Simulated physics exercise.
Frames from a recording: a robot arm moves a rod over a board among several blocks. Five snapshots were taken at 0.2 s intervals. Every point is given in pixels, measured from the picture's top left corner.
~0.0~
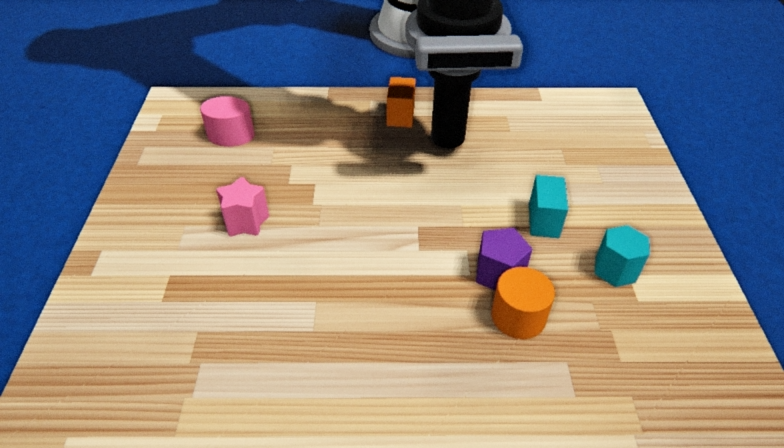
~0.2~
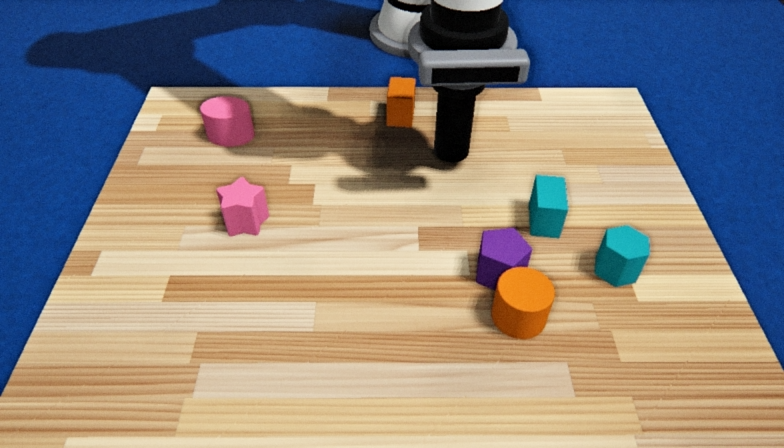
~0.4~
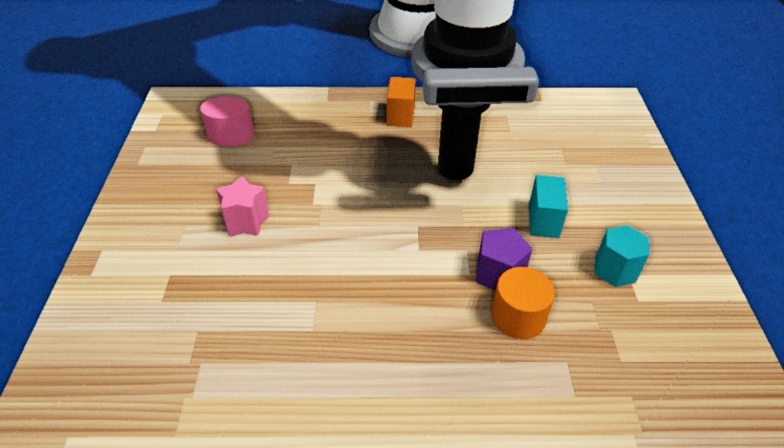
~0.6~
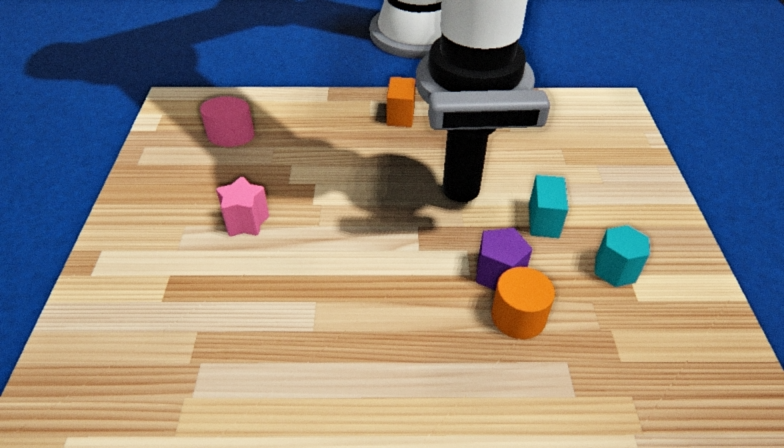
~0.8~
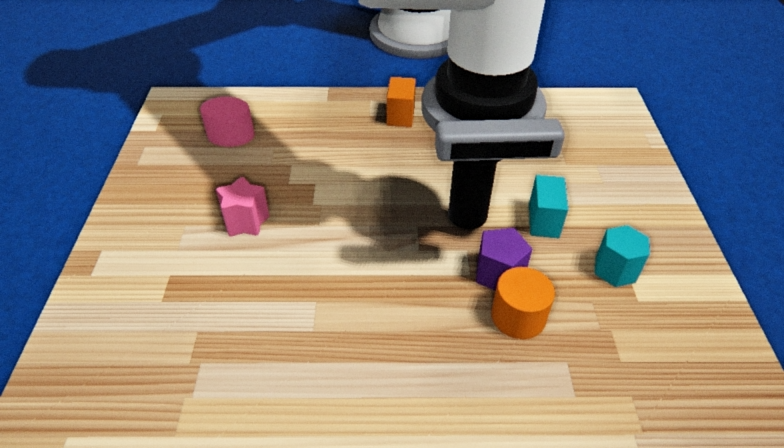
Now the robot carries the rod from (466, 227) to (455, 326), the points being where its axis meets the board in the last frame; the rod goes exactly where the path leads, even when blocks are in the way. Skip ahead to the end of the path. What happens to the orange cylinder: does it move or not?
It is no longer where it was.
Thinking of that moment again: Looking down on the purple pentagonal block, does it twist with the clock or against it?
If we look at it from overhead, the purple pentagonal block pivots counter-clockwise.
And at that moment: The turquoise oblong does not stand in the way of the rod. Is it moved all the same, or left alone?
By the end it is where it was.
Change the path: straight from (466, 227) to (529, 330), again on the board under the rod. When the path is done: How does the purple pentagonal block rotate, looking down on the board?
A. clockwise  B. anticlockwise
Choice B: Anticlockwise.
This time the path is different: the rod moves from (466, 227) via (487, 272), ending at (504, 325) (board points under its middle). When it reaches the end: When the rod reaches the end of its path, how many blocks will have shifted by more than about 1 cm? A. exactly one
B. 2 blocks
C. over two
(B)
On the path given first. One third of the way, rod (464, 246); purple pentagonal block (509, 250), turned 15° anticlockwise; orange cylinder (531, 291).
Two thirds of the way, rod (460, 279); purple pentagonal block (511, 258), turned 70° anticlockwise; orange cylinder (541, 297).
At the end, rod (456, 315); purple pentagonal block (511, 258), turned 70° anticlockwise; orange cylinder (541, 297); turquoise oblong still.
